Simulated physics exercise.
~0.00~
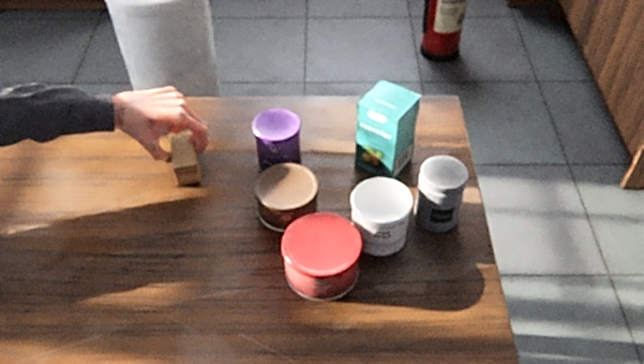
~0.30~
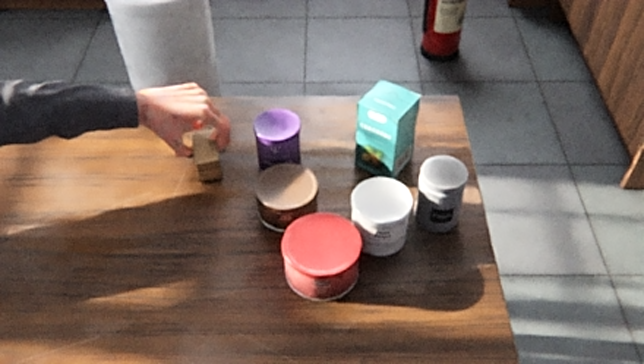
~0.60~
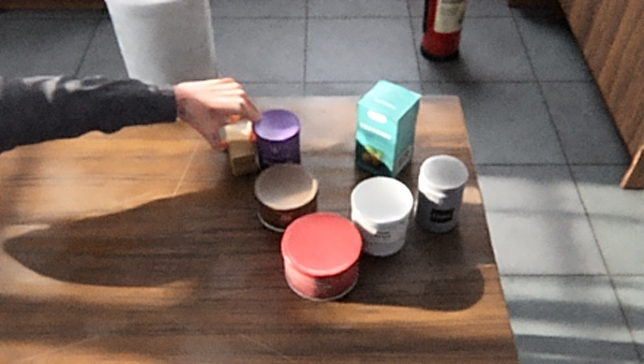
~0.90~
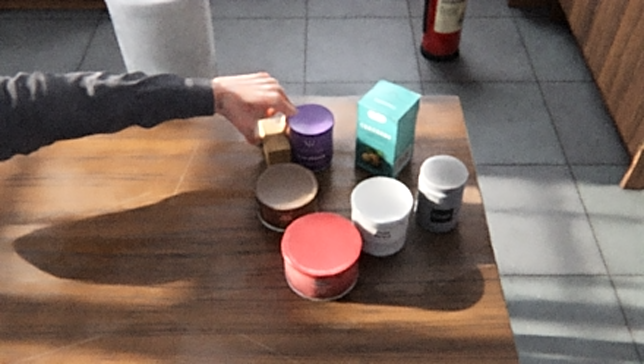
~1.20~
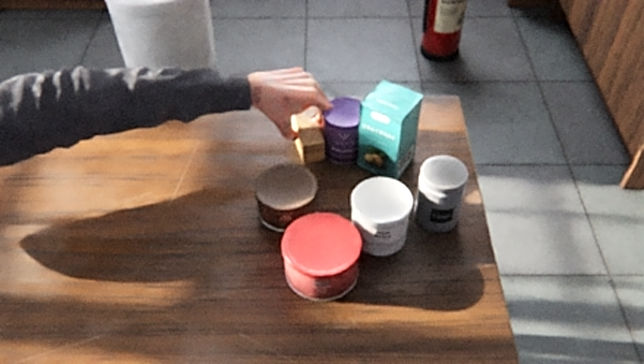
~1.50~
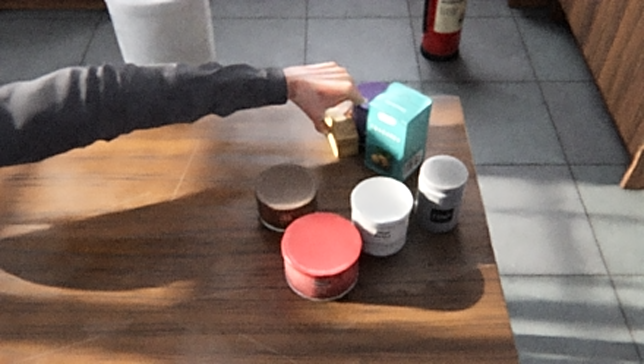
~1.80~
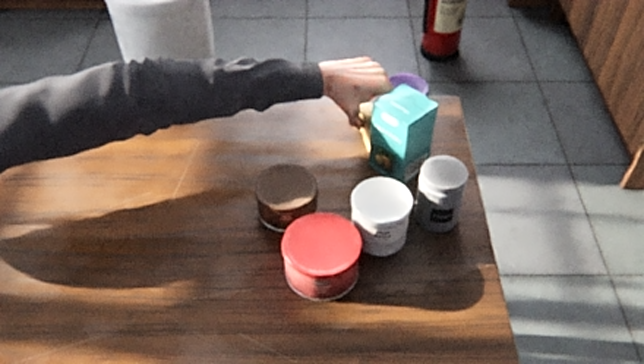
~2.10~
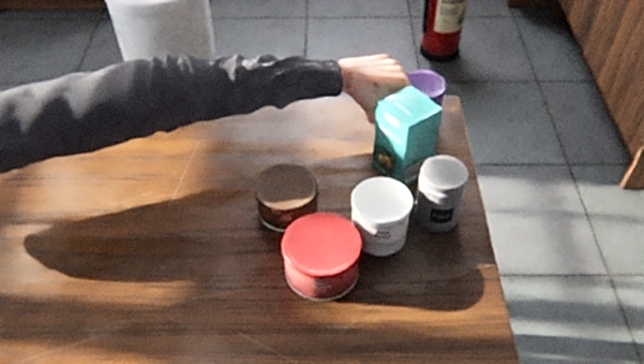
The clip shows a hand sliding a small wooden block rightward across a table until it pushes a purple tin past a turquoise carton, which shifts slightly. The tin ends upright behind the carton near the table's edge, while the white, grey, brown and red containers stay put.
